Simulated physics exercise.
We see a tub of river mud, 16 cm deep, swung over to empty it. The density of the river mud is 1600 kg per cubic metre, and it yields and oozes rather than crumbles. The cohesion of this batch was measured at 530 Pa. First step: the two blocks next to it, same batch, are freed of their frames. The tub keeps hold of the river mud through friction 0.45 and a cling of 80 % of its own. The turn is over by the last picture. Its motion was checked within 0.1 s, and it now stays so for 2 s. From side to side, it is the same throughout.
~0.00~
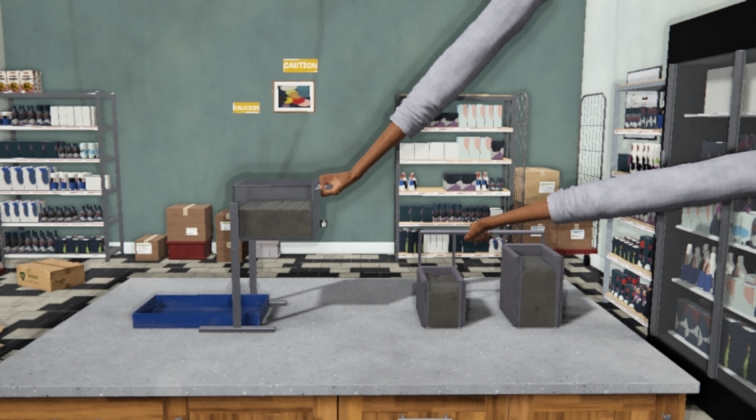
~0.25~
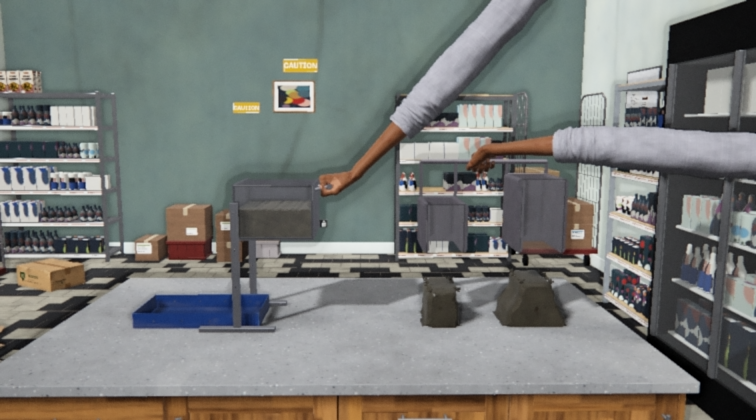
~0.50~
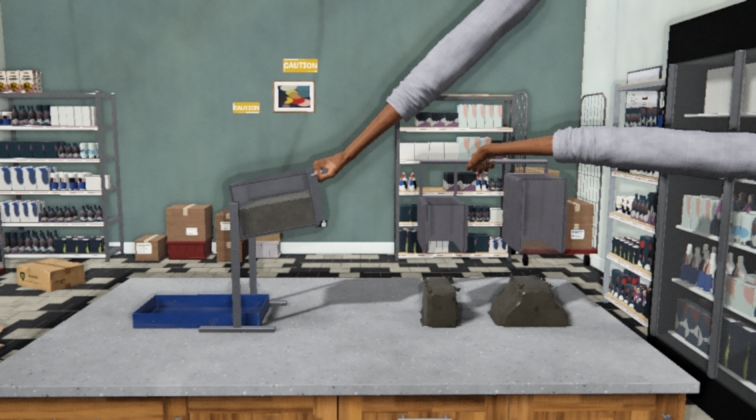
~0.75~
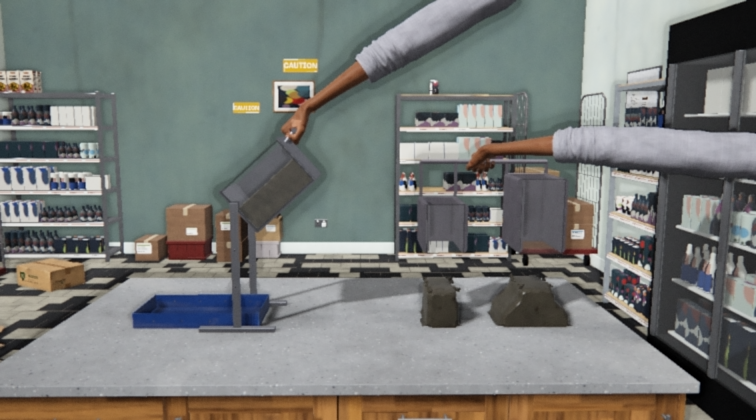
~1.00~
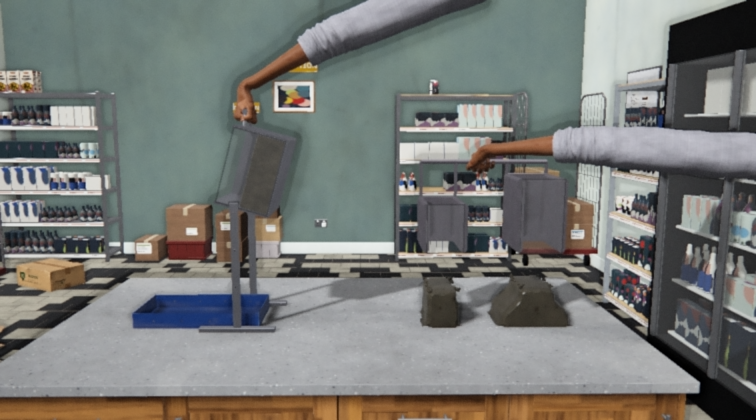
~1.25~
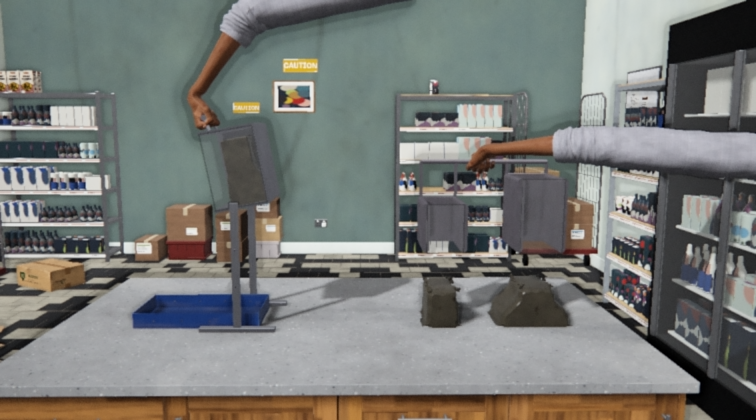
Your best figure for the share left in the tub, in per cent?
I would say about 43 %.
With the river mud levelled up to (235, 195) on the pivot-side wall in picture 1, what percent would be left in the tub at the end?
It would be close to 25 percent.
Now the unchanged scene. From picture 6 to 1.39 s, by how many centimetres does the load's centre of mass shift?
Shift: Roughly 7 cm.
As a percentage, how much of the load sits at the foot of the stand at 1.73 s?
50 %.
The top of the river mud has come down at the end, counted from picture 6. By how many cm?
15 cm or so.
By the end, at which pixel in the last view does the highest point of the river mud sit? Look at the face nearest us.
The highest point is near (242, 184) in the last picture.
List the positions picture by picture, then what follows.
Handle-side rim at (311, 186), tilt 0 degrees; crest of the river mud at (247, 210); block heights 13 cm, 20 cm (left to right), in the first frame.
Handle-side rim at (311, 186), tilt 0 degrees; crest of the river mud at (247, 210); block heights 12 cm, 15 cm (left to right), in the second frame.
Handle-side rim at (306, 172), tilt 10 degrees; crest of the river mud at (306, 197); block heights 12 cm, 13 cm (left to right), in the third frame.
Handle-side rim at (276, 140), tilt 42 degrees; crest of the river mud at (291, 161); block heights 12 cm, 13 cm (left to right), in the fourth frame.
Handle-side rim at (233, 128), tilt 74 degrees; crest of the river mud at (257, 136); block heights 12 cm, 13 cm (left to right), in the fifth frame.
Handle-side rim at (199, 136), tilt 100 degrees; crest of the river mud at (244, 137); block heights 12 cm, 13 cm (left to right), in the sixth frame.
After 1.39 s, the tub is at 100 degrees and holds 90 %.
After 1.56 s, the tub is at 100 degrees and holds 45 %.
After 1.73 s, the tub is at 100 degrees and holds 43 %.
After 1.90 s, the tub is at 100 degrees and holds 43 %.
After 3.25 s, the tub is at 100 degrees and holds 43 %.
